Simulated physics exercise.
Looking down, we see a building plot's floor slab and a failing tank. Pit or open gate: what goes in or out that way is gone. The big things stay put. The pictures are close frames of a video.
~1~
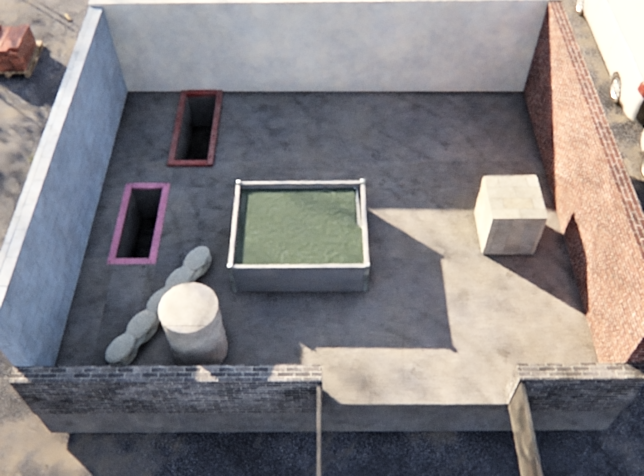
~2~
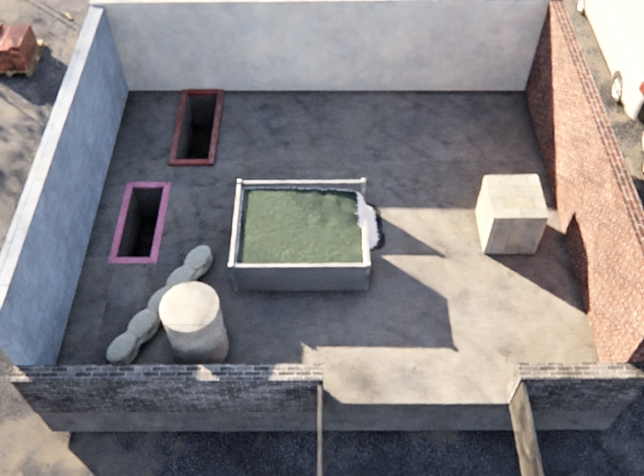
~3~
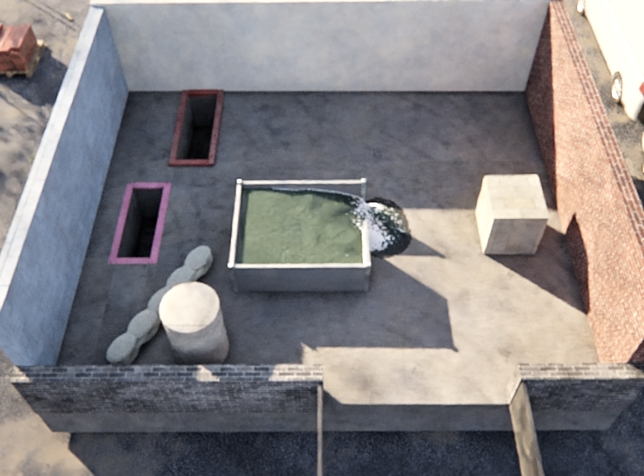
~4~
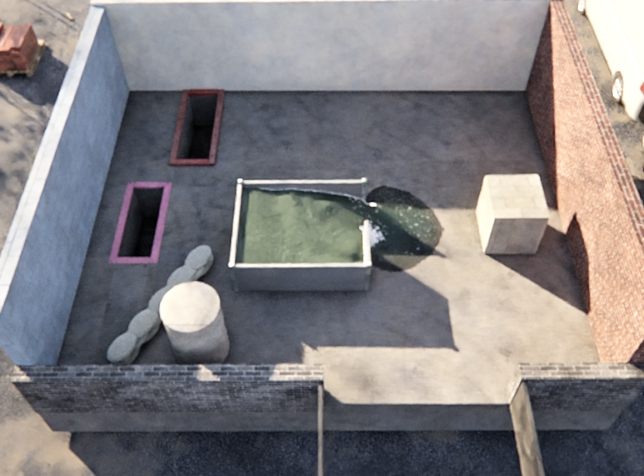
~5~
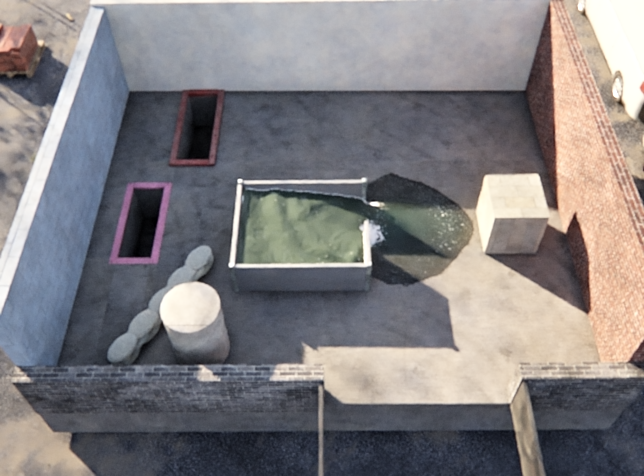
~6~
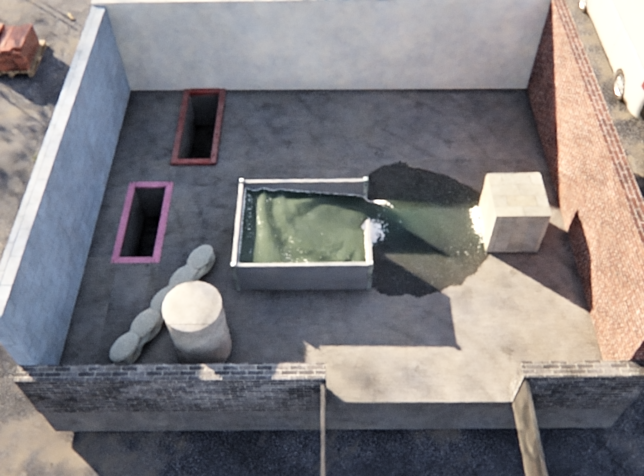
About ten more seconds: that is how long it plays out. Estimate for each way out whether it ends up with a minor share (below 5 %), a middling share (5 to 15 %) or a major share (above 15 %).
Outcome: The gate gets a middling share of it - five to fifteen per cent, the red pit gets hardly any of it - below five per cent, the pink pit gets hardly any of it - below five per cent.
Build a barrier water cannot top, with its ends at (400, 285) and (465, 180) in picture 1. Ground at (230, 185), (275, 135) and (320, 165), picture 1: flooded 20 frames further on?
In that order: Clear, no water, dry.
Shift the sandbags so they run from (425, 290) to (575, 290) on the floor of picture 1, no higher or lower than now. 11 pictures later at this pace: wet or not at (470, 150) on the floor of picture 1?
Lab note: Spot found inundated.
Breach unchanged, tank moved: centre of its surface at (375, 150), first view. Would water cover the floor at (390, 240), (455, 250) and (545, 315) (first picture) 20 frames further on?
Checking the three spots, I get high and dry, high and dry, swamped.
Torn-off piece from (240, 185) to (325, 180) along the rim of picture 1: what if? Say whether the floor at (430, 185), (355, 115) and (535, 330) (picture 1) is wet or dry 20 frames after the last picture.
Listed in order, they come out without a puddle, sitting in a pool and without a puddle.
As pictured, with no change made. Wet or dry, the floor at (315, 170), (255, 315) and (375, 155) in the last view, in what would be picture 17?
Well, in turn they'd be dry underfoot, dry underfoot and dry underfoot.
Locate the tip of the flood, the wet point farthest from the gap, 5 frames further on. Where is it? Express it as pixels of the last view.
The wet edge reaches furthest near (548, 166).
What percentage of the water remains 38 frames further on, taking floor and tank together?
Some 96 parts in a hundred have not run off.
A moment on, water covers 15 % of the floor; the gate 0 %, the red pit 0 %, the pink pit 0 %.
Next, water covers 30 % of the floor; the gate 0 %, the red pit 0 %, the pink pit 0 %.
Then, water covers 35 % of the floor; the gate 0 %, the red pit 0 %, the pink pit 0 %.
Later, water covers 55 % of the floor; the gate 4 %, the red pit 0 %, the pink pit 0 %.
In the end, water covers 70 % of the floor; the gate 11 %, the red pit 0 %, the pink pit 0 %.
